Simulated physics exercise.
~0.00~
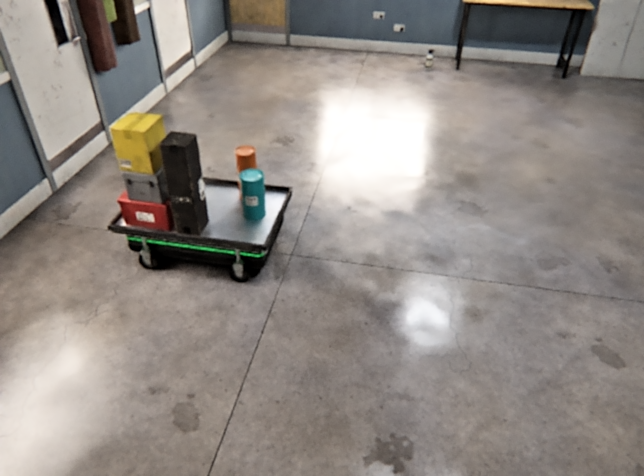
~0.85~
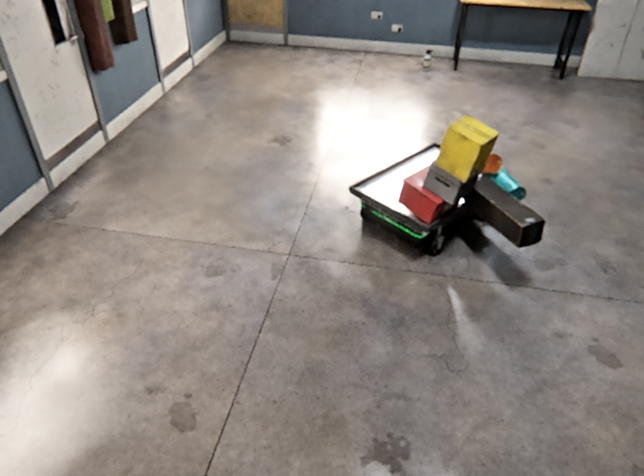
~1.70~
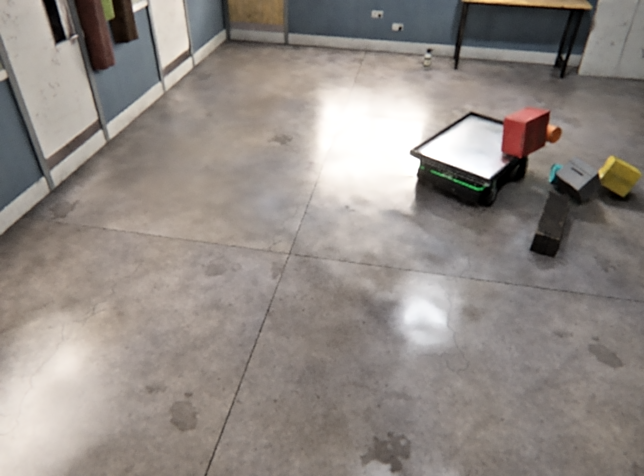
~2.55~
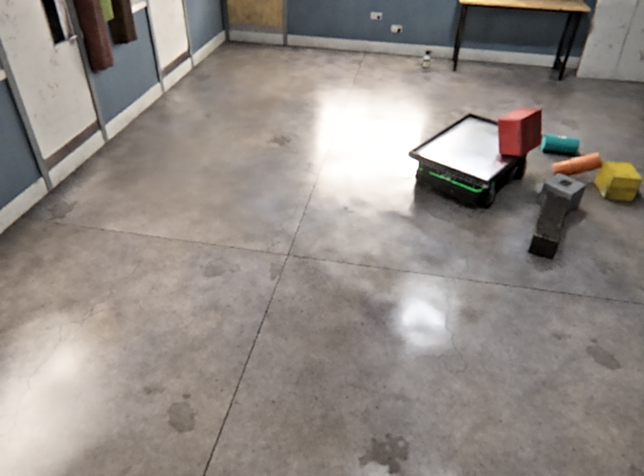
The clip shows a low cart carrying boxes and canisters rightward across a concrete floor and turning as its load topples; it ends stopped, with the red tote tipped over on its edge and the black box, yellow box, grey toolbox and both canisters on the floor.
